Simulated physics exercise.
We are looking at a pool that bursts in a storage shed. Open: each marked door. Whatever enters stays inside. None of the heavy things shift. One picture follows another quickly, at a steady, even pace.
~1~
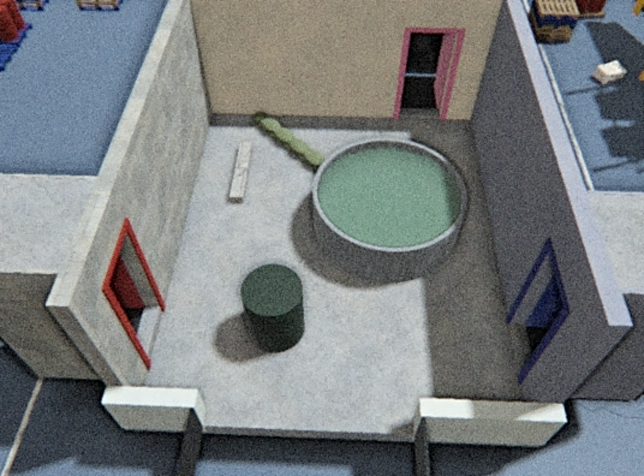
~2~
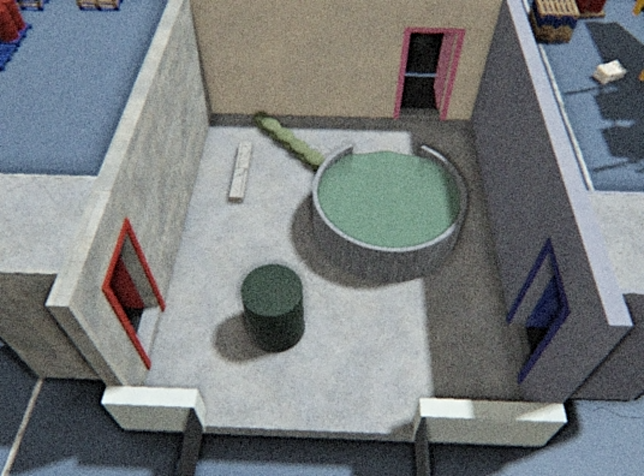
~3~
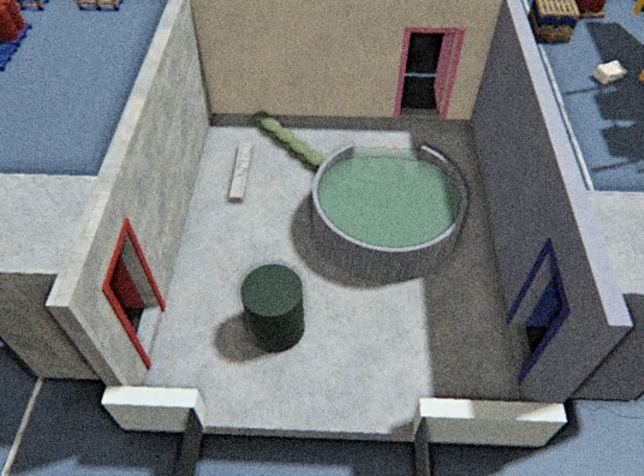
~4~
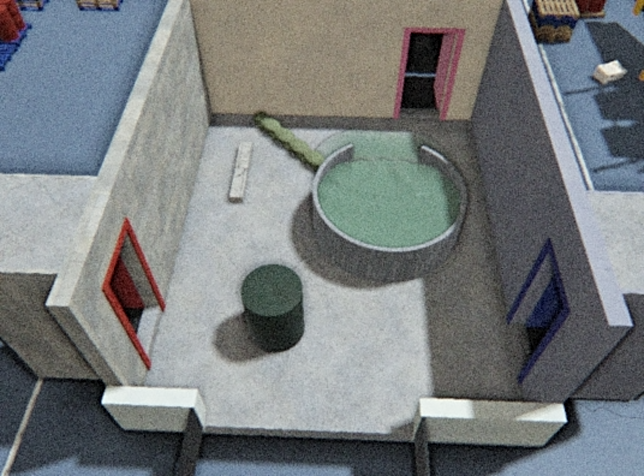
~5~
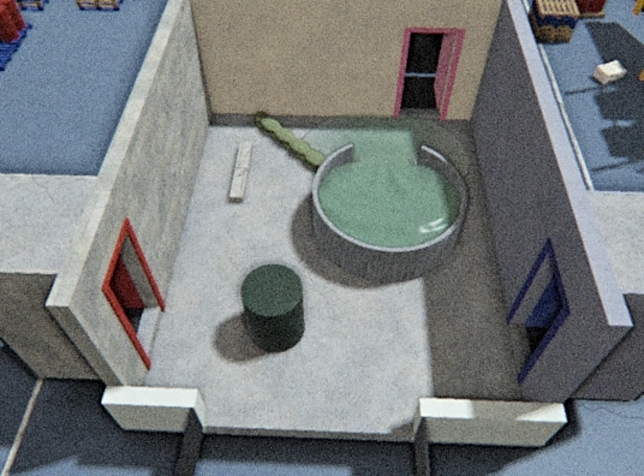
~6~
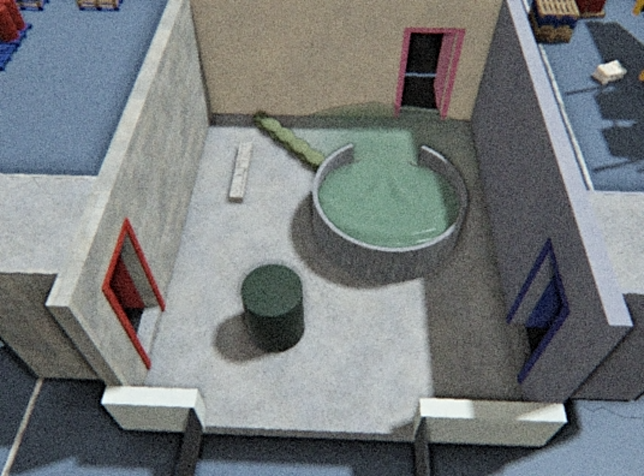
Storage shed with a round pool bursting open on its far side, green water pouring through the gap and spreading to the back wall.
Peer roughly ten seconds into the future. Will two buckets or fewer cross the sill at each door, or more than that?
At the end, the red door will not count as flooded; the blue door will not count as flooded; the pink door will count as flooded.
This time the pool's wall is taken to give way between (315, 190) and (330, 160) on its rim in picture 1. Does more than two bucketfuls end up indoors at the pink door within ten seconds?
Note: Pink door admits less.
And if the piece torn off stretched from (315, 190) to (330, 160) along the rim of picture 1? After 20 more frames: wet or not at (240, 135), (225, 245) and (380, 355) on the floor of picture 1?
Taking each in turn, they come out watered, watered, kept dry.
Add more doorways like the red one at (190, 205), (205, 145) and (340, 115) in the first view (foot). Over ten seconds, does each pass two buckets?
Stays within it; stays within it; exceeds it.
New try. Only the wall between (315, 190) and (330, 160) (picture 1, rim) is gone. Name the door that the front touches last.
Answer: The door marked blue.
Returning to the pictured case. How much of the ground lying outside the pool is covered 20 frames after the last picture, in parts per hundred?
Near 50 in a hundred.
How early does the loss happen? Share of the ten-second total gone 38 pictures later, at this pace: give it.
It works out at roughly 65 per cent.
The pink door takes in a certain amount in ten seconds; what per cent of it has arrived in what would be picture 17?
Close to 35 %.
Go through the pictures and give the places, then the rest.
The first frame shows still water in the pool at (389, 193).
In the second frame, water pours out on the pool's far side and has run to a hidden place.
In the third frame, the front is at a hidden place, out from the gap on the pool's far side.
In the fourth frame, the front is at (426, 138), out from the gap on the pool's far side.
In the fifth frame, the front is at (427, 120), out from the gap on the pool's far side.
In the sixth frame, water pours out on the pool's far side and has run to (457, 120).
A moment on, water covers 20 % of the floor; the red door not reached, the blue door not reached, the pink door far over two buckets in.
Next, water covers 25 % of the floor; the red door not reached, the blue door not reached, the pink door far over two buckets in.
Then, water covers 50 % of the floor; the red door not reached, the blue door not reached, the pink door far over two buckets in.
Later, water covers 85 % of the floor; the red door wet at the sill, nothing in, the blue door wet at the sill, nothing in, the pink door far over two buckets in.
In the end, water covers 95 % of the floor; the red door wet at the sill, nothing in, the blue door under two buckets in, the pink door far over two buckets in.
